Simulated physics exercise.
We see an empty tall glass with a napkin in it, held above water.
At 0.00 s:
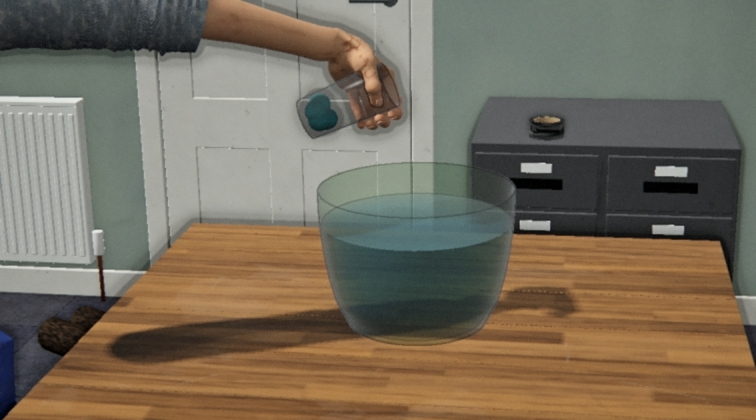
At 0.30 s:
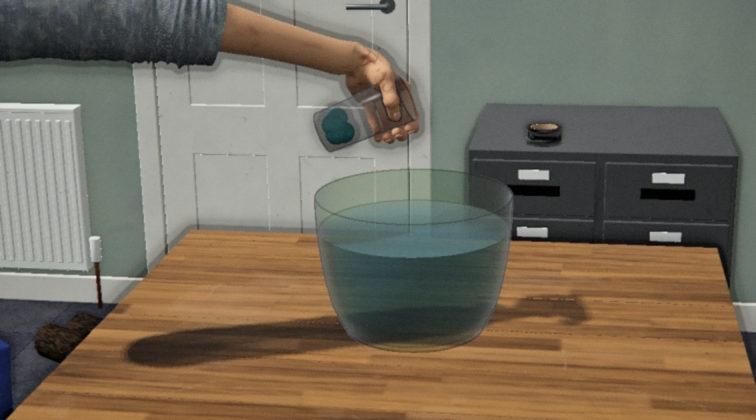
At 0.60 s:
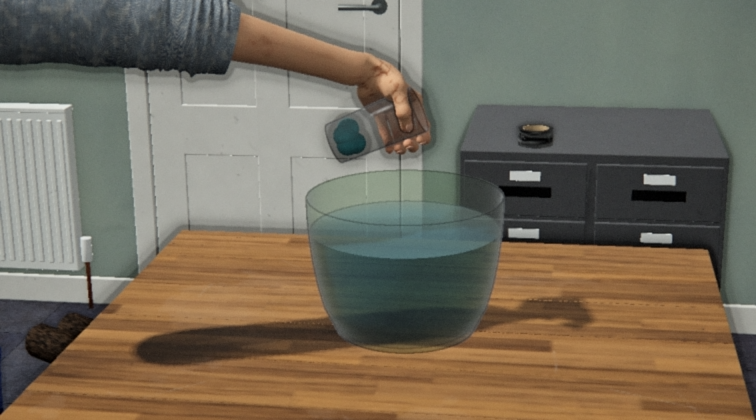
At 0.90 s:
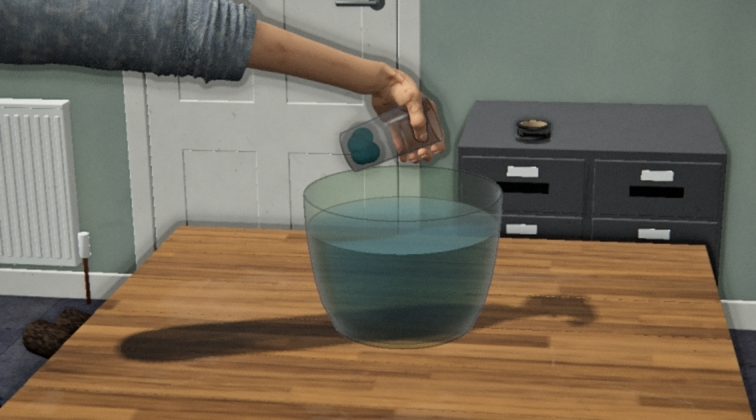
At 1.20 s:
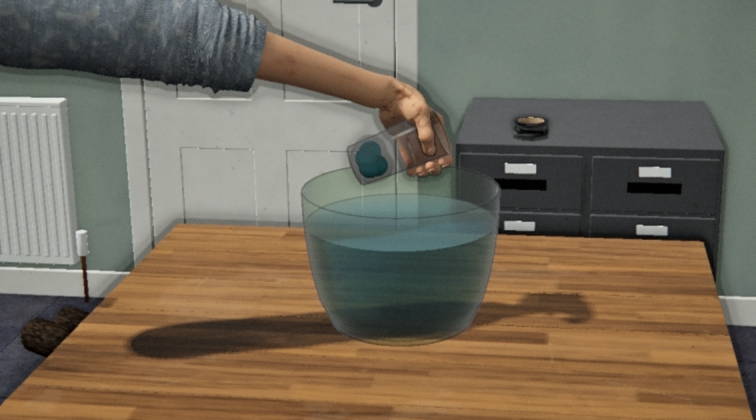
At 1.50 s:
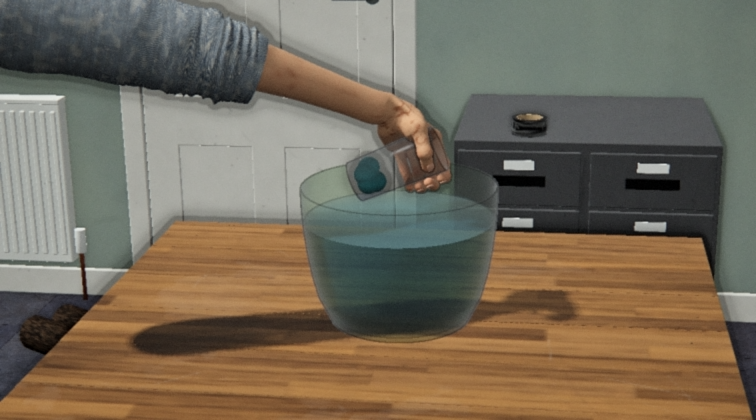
The video shows a hand holding a clear glass on its side, with a teal napkin inside, above a large transparent bowl of water on a wooden table. The arm gradually lowers the glass while moving slightly right.
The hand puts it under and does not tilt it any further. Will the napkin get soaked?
Yes, the napkin gets wet.
By 2.0 s, the tall glass enters the water.
By 2.6 s, water pours in as the air escapes.
By 4.0 s, the tall glass is under, flooded, and the napkin is wet.
